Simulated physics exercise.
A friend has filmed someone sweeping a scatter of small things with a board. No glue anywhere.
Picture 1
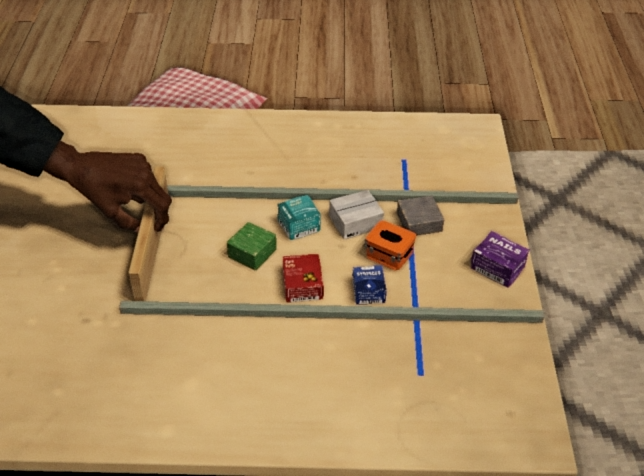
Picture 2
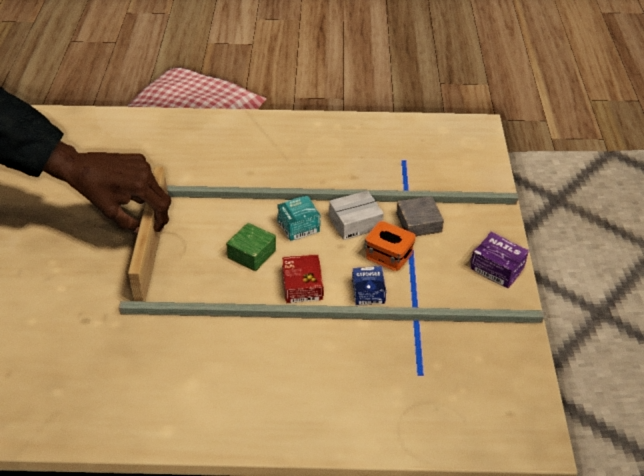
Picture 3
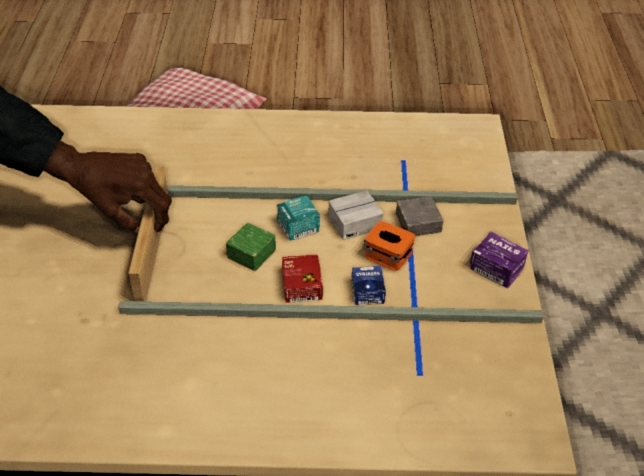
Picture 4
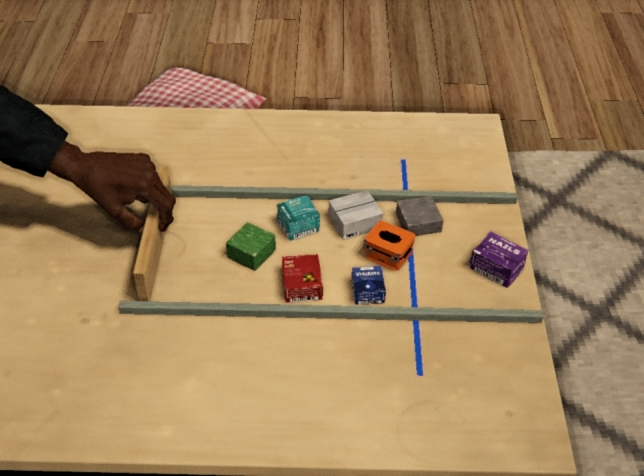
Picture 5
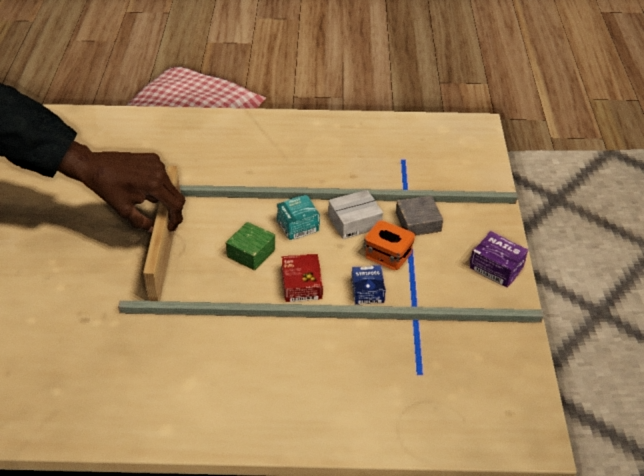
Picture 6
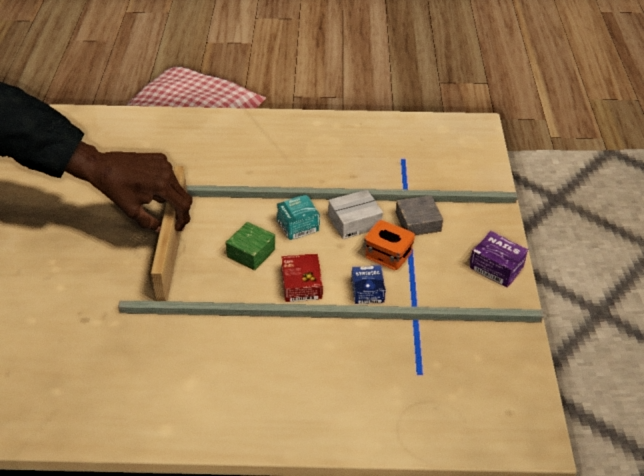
A hand holding a wooden board upright between two rails, then sliding it slightly right towards small coloured boxes that stay still.
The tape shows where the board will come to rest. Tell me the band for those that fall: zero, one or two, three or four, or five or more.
The number that fall off is zero.
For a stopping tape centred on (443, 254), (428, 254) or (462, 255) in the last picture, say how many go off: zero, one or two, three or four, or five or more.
In that order: Either one or two; zero; one to two.
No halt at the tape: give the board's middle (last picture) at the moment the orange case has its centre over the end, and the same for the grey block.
For the orange case at (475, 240), for the grey block at (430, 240).
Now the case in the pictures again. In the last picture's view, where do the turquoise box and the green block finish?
The turquoise box stops around (426, 219); the green block around (428, 245).
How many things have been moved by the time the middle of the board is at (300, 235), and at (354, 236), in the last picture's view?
By then 4, and 7.
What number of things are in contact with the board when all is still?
In contact: 3.
A little later, none off yet; purple box at rest near (499, 259); grey block at rest near (419, 216); orange case at rest near (389, 246).
Next, none off yet; purple box at rest near (499, 259); grey block shifted a little near (437, 217); orange case moving near (401, 245).
When it is over, the number that fall off is zero.
